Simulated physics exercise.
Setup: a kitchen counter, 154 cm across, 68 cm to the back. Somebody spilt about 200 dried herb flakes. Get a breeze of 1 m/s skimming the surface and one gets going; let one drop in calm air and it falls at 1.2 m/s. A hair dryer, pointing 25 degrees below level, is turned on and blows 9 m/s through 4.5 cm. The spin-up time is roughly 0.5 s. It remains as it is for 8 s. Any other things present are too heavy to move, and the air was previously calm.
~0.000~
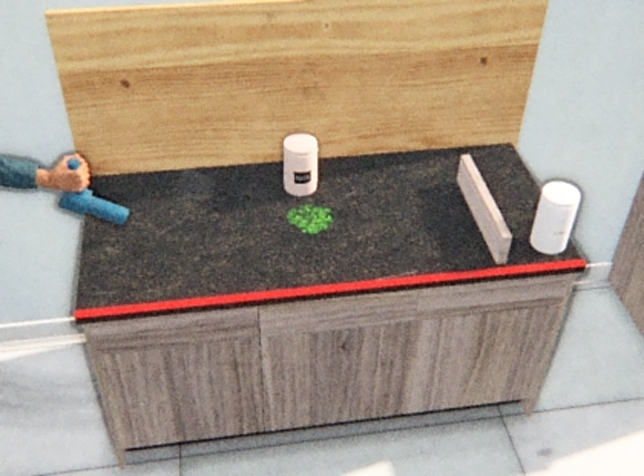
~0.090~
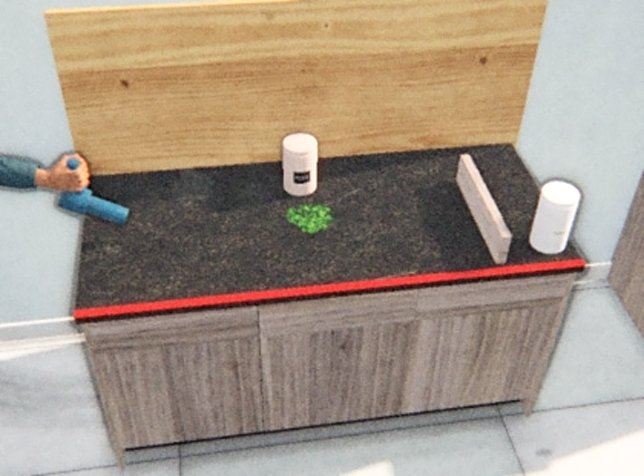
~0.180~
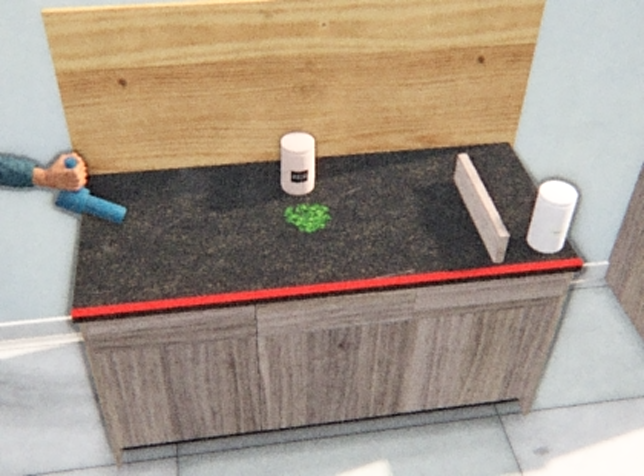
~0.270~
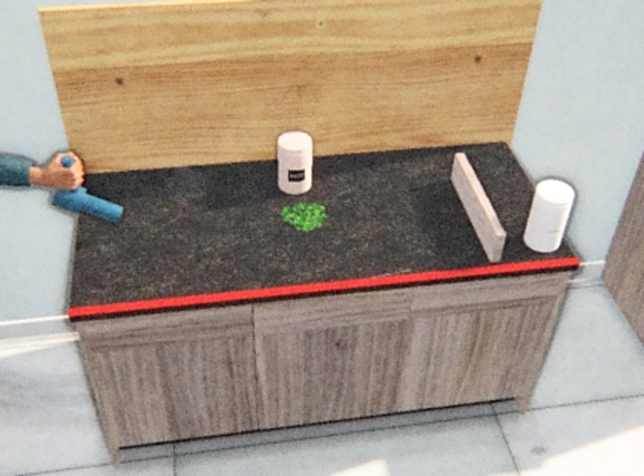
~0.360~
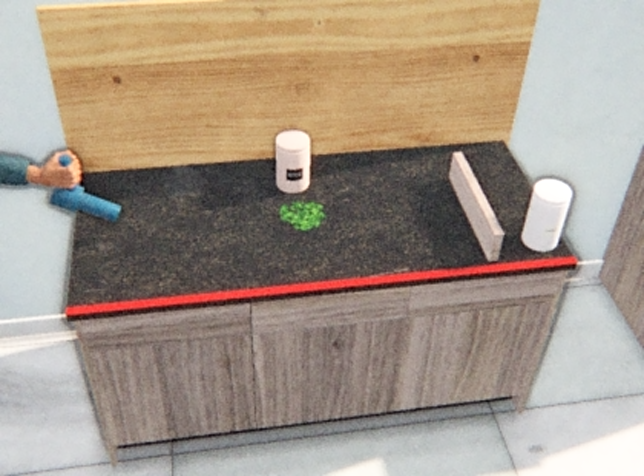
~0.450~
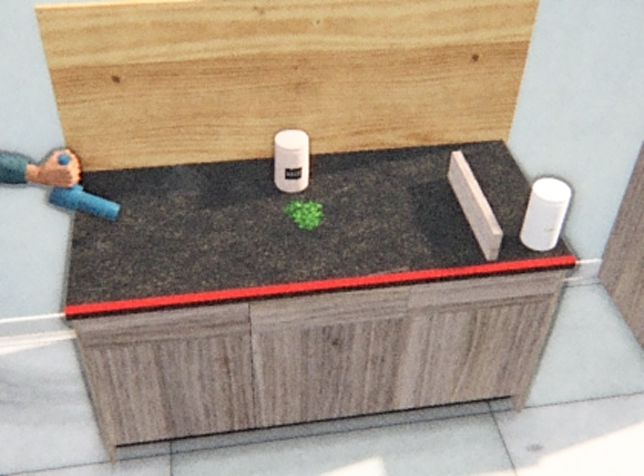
Green flakes on the dark counter stay still, then a few shift slightly to the right.
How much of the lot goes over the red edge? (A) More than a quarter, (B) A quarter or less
The answer is B.
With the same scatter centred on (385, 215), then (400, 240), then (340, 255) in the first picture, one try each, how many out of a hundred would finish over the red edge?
First try near 0 %, second near 30 %, third near 90 %.
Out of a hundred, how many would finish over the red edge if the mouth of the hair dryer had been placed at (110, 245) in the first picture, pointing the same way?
It would come out near 0 in a hundred.
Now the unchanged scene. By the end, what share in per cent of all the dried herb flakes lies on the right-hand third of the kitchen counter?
90 %.
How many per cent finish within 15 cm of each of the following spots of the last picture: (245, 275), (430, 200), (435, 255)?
Roughly 0 %, 40 % and 0 %, in that order.
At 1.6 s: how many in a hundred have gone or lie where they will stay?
Close to 40 % of them.
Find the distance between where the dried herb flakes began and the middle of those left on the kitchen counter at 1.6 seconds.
The middle is some 55 cm from where it began.
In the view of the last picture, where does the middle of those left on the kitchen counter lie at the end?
The middle lands close to (459, 199) in pixels.
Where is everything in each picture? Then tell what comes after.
In the first frame, the middle of the dried herb flakes is near (310, 219), none has stirred yet and the mouth of the hair dryer is at (126, 218).
In the second frame, the middle of the dried herb flakes is near (310, 219), none has stirred yet and the red edge is centred on (341, 291).
In the third frame, the middle of the dried herb flakes is near (307, 218), none has stirred yet, the top of a jar is at (298, 142) and the top of a board is at (482, 192).
In the fourth frame, the middle of the dried herb flakes is near (304, 217) and none has stirred yet.
In the fifth frame, the middle of the dried herb flakes is near (302, 216) and none has stirred yet.
In the sixth frame, the middle of the dried herb flakes is near (307, 214), the farthest in sight from the hair dryer is at (320, 207) and about 10 % have left their places.
After 1.6 s, 63 % are on the move or not yet settled, 0 % are over the red edge; the middle of those still in play is near (458, 196).
After 2.6 s, 56 % are on the move or not yet settled, 0 % are over the red edge; the middle of those still in play is near (458, 198).
After 4.4 s, 48 % are on the move or not yet settled, 0 % are over the red edge; the middle of those still in play is near (458, 198).
After 8.0 s, at the end, 0 % are over the red edge; the middle of those still in play is near (459, 199).
